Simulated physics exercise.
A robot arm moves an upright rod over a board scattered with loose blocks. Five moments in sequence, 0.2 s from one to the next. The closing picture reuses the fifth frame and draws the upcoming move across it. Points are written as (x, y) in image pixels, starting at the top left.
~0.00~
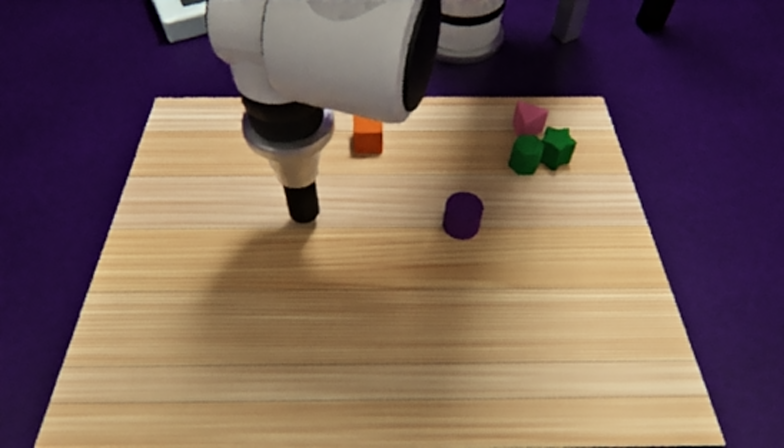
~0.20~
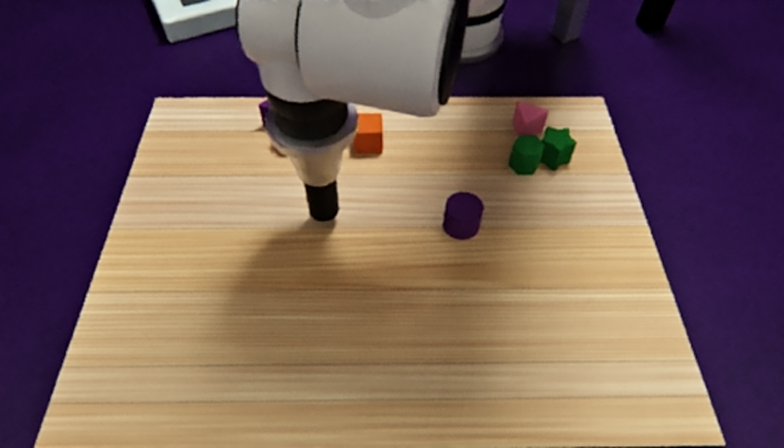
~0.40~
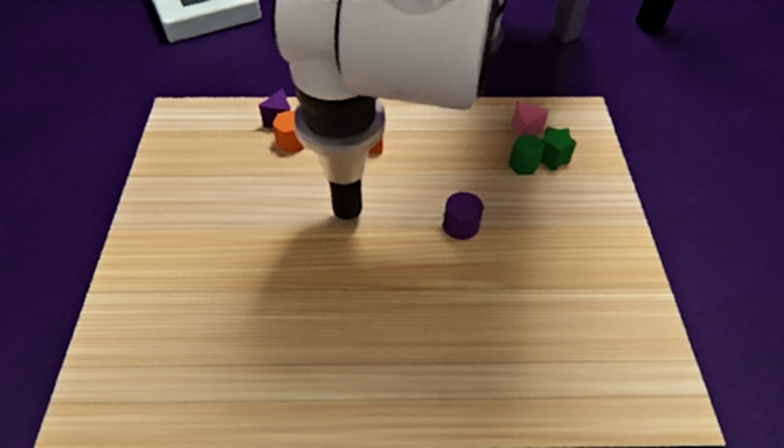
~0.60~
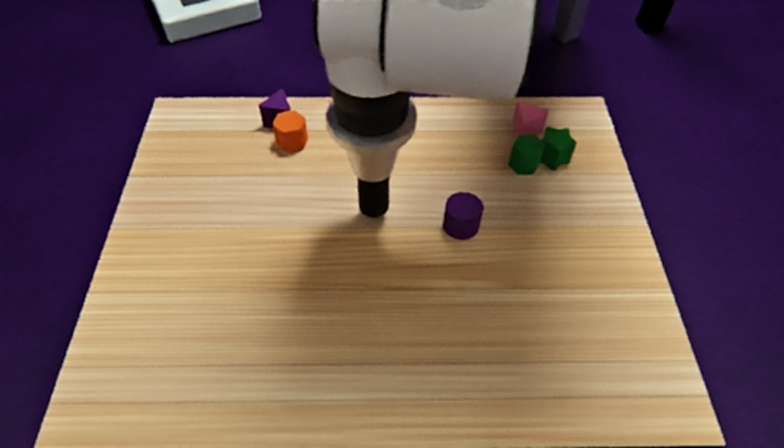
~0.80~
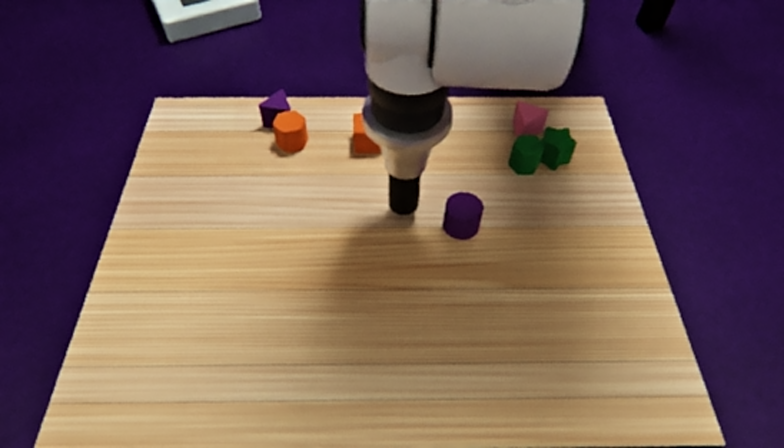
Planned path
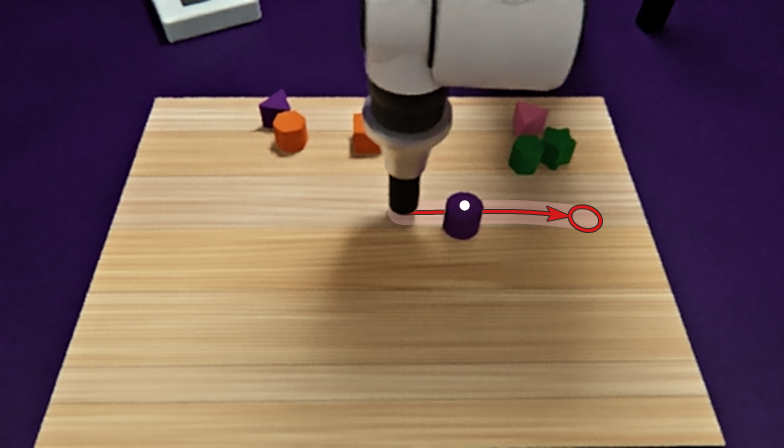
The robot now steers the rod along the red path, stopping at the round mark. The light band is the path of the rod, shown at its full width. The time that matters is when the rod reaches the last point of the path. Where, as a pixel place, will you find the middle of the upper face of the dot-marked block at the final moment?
The spot you're after is about (510, 219) in the image.
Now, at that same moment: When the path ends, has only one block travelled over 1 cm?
In short: Yes.
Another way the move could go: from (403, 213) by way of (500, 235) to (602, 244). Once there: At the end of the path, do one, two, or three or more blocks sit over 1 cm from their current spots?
There will be one block that moves more than 1 cm.
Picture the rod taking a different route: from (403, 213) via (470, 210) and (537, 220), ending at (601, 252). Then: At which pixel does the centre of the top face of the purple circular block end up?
(505, 218)
Path on the board, from (403, 213) through (464, 212) and (524, 212) to (585, 218); the dot is on the purple circular block.
On the path given first. One third of the way, rod at (467, 203); purple circular block at (492, 213).
Two thirds of the way, rod at (527, 203); purple circular block at (510, 219).
At the end, rod at (589, 209); purple circular block at (510, 219); green hexagon in place.
